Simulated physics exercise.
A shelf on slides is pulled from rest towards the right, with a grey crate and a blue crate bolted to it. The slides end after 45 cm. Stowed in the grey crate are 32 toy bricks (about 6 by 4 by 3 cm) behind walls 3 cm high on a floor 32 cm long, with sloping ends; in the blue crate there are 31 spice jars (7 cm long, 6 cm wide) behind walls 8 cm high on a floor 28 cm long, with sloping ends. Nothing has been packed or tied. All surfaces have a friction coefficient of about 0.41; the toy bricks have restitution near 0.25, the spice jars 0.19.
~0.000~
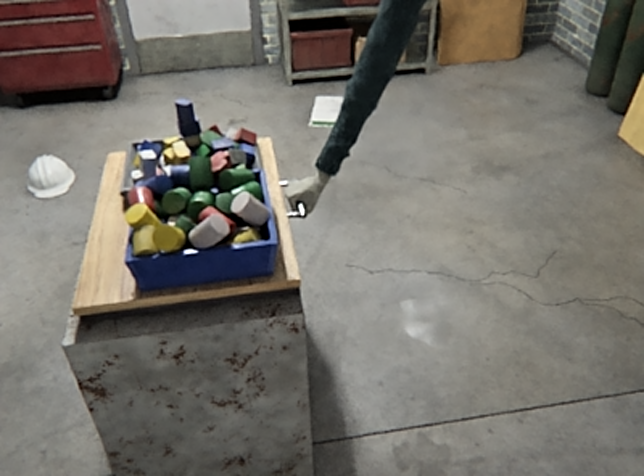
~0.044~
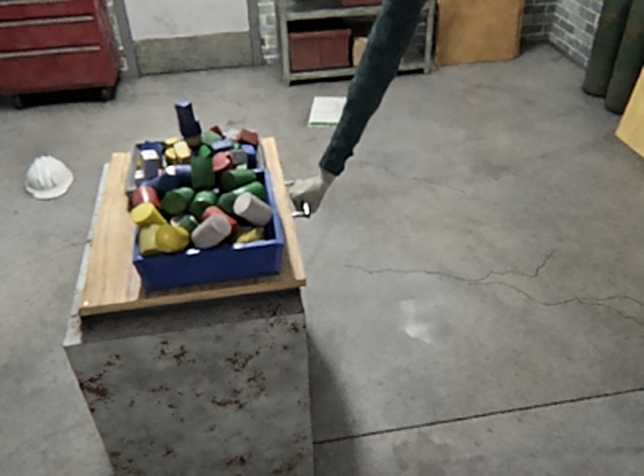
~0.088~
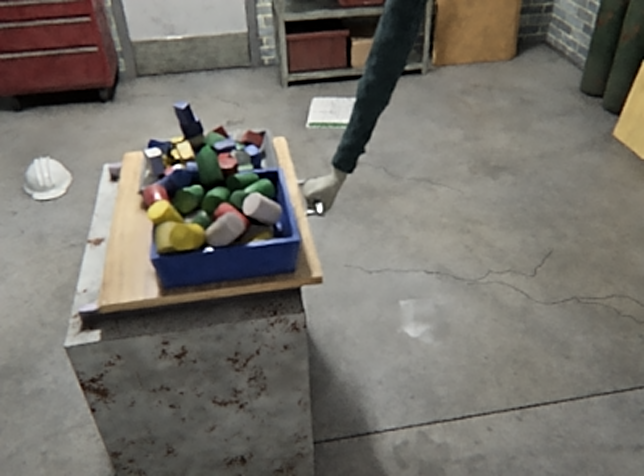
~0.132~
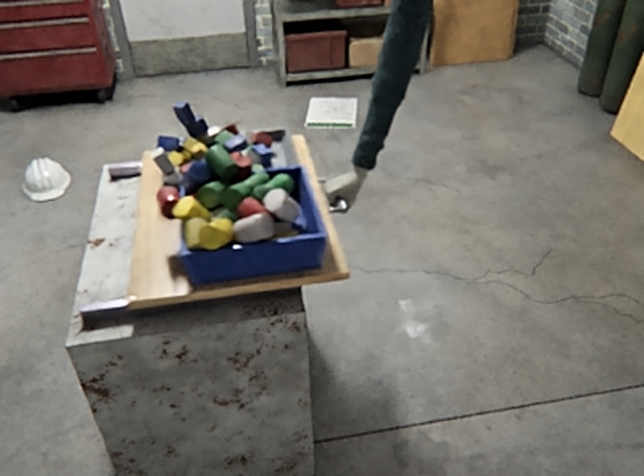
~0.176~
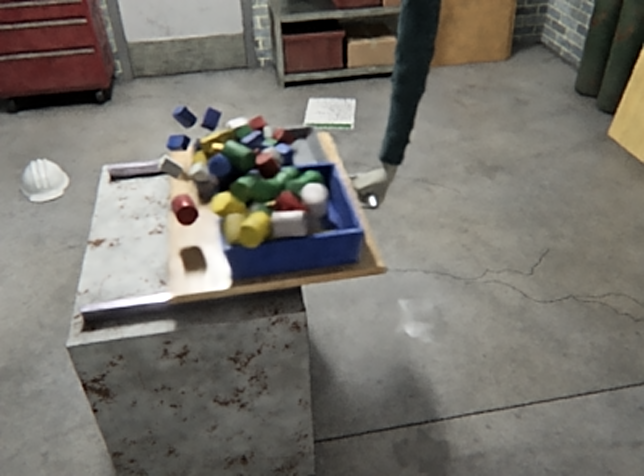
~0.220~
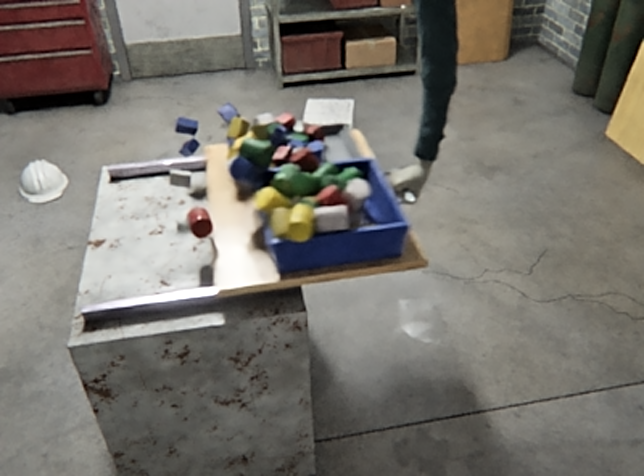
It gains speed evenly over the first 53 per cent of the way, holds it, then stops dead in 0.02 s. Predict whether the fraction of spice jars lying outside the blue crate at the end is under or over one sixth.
The fraction outside is over one sixth.
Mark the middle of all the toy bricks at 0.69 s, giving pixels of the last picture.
I'd say near (379, 139).
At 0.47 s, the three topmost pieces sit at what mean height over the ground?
On average roughly 96 centimetres up.
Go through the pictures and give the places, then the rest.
In the first frame (each is followed by its nearest rim corner in this view, unless another is named; the camera moves round a little), blue crate, (131, 258); grey crate (by its farthest rim corner), (252, 130); drawn out 0 cm; none out.
In the second frame, blue crate, (137, 258); grey crate, (256, 131); drawn out 1 cm.
In the third frame, blue crate, (156, 256); grey crate, (267, 130); drawn out 5 cm.
In the fourth frame, blue crate, (185, 252); grey crate, (286, 128); drawn out 11 cm; 1 out, the lowest jar at (170, 203).
In the fifth frame, blue crate, (225, 247); grey crate, (312, 125); drawn out 20 cm; 4 out, the lowest brick at (178, 143).
In the sixth frame, blue crate, (273, 241); grey crate, (344, 122); drawn out 31 cm; 6 out, the lowest brick at (180, 179).
After 0.27 s, the shelf hits its stop.
After 0.35 s, grey crate 25 in, 7 out and blue crate 26 in, 5 out.
After 0.47 s, grey crate 18 in, 14 out and blue crate 21 in, 10 out.
After 0.69 s, grey crate 15 in, 17 out and blue crate 20 in, 11 out.
Outcome (at 1.12 s), grey crate 15 in, 17 out and blue crate 20 in, 11 out. Asked share, 11 of 31, 35 per cent.
